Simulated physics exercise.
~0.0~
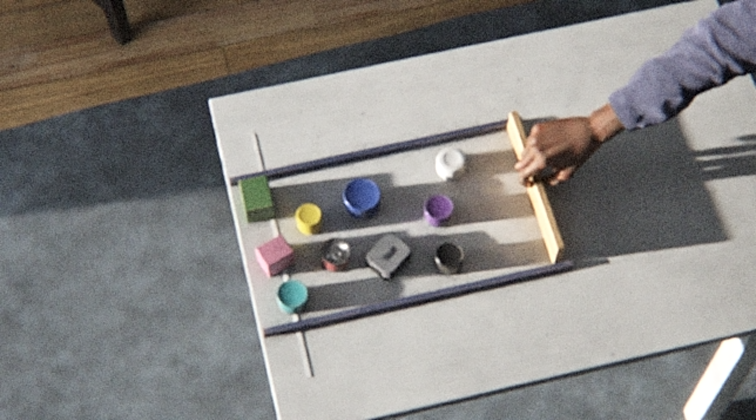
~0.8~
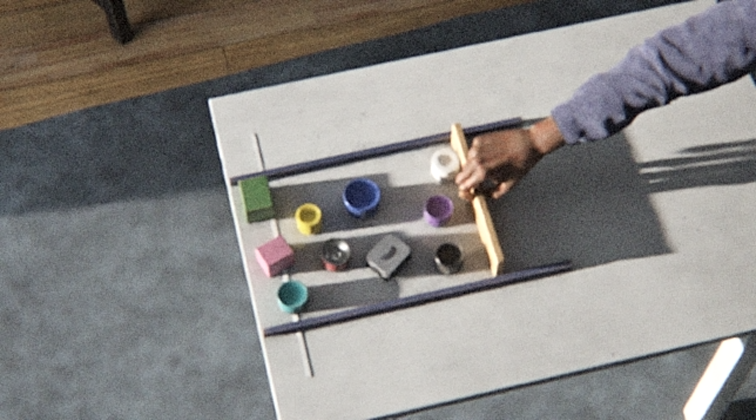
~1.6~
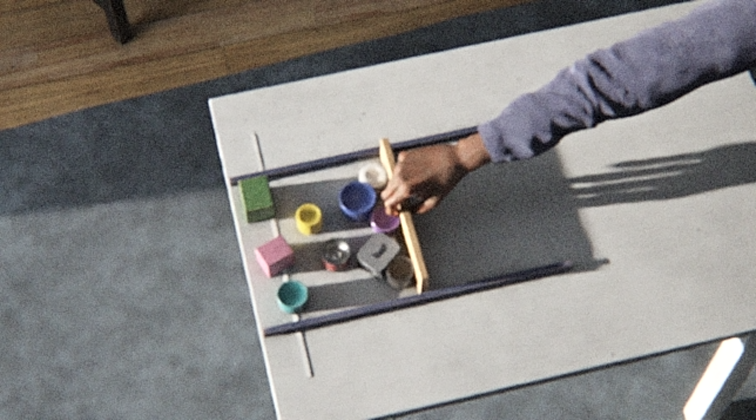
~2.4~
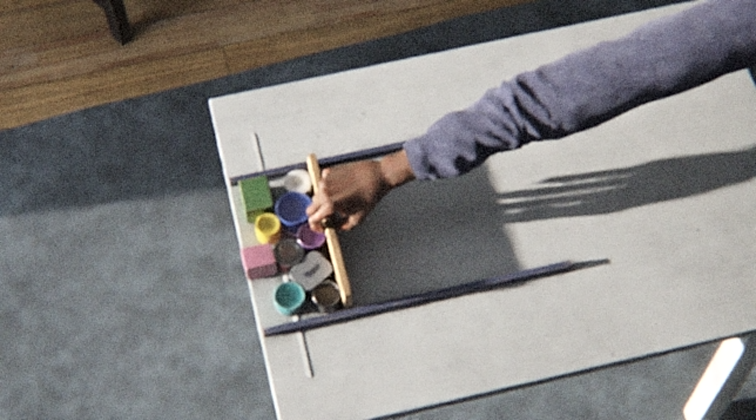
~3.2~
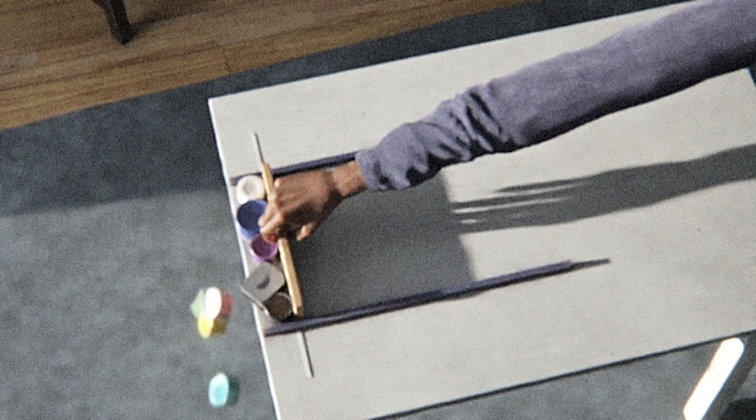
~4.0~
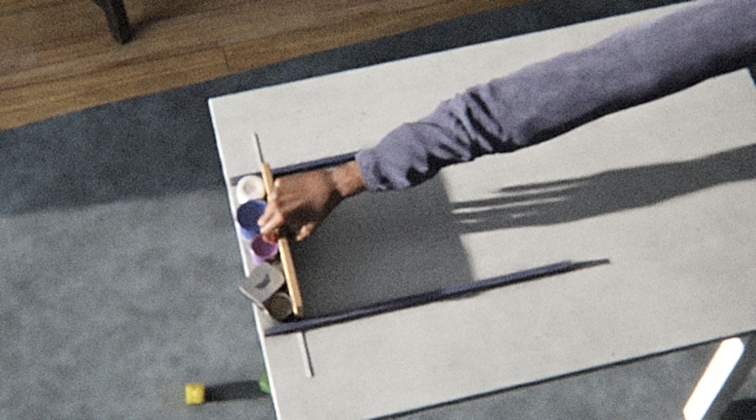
A hand slides a board left across a table, pushing several small objects off the edge.
